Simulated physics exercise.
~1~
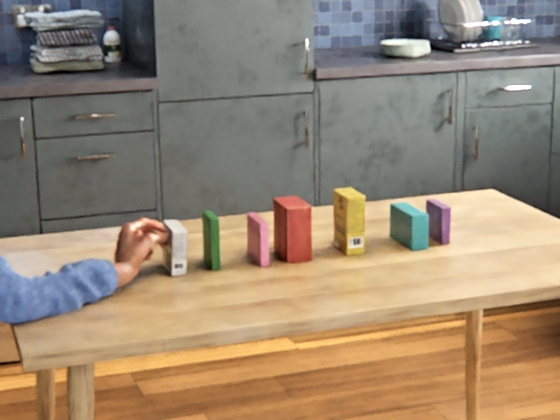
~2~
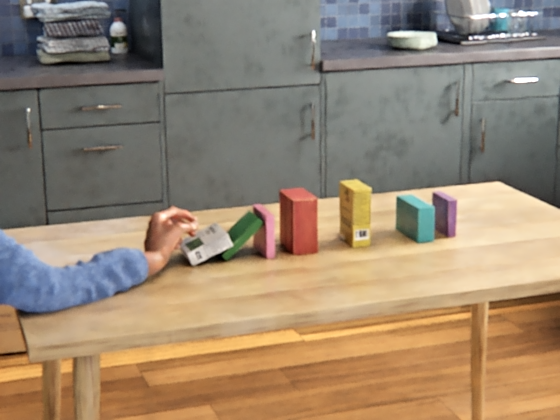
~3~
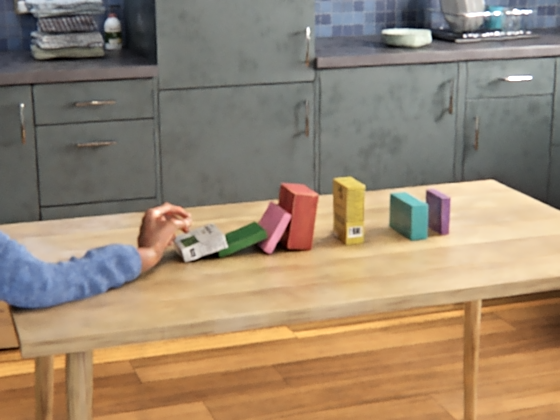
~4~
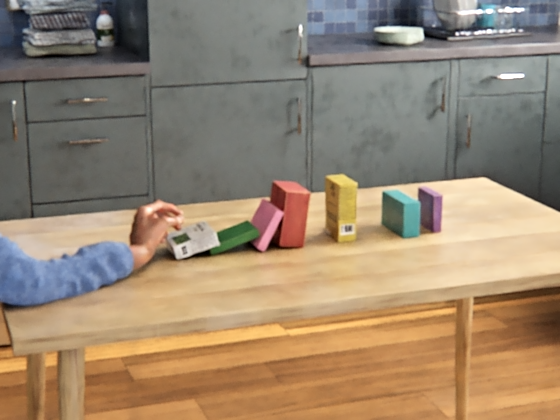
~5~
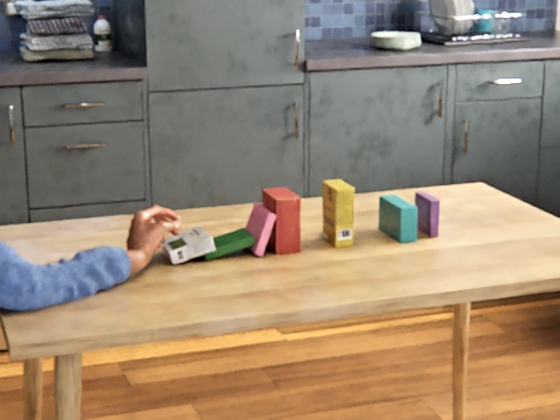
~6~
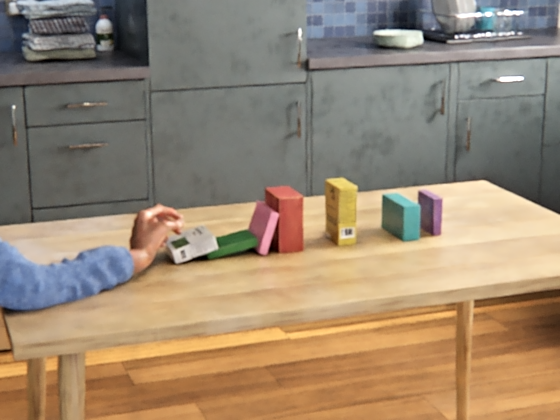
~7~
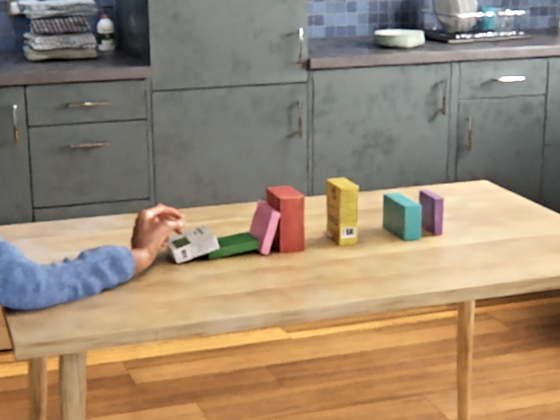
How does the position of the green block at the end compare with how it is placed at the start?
The green block stands upright at the start, and by the end it is lying on its side on the table.
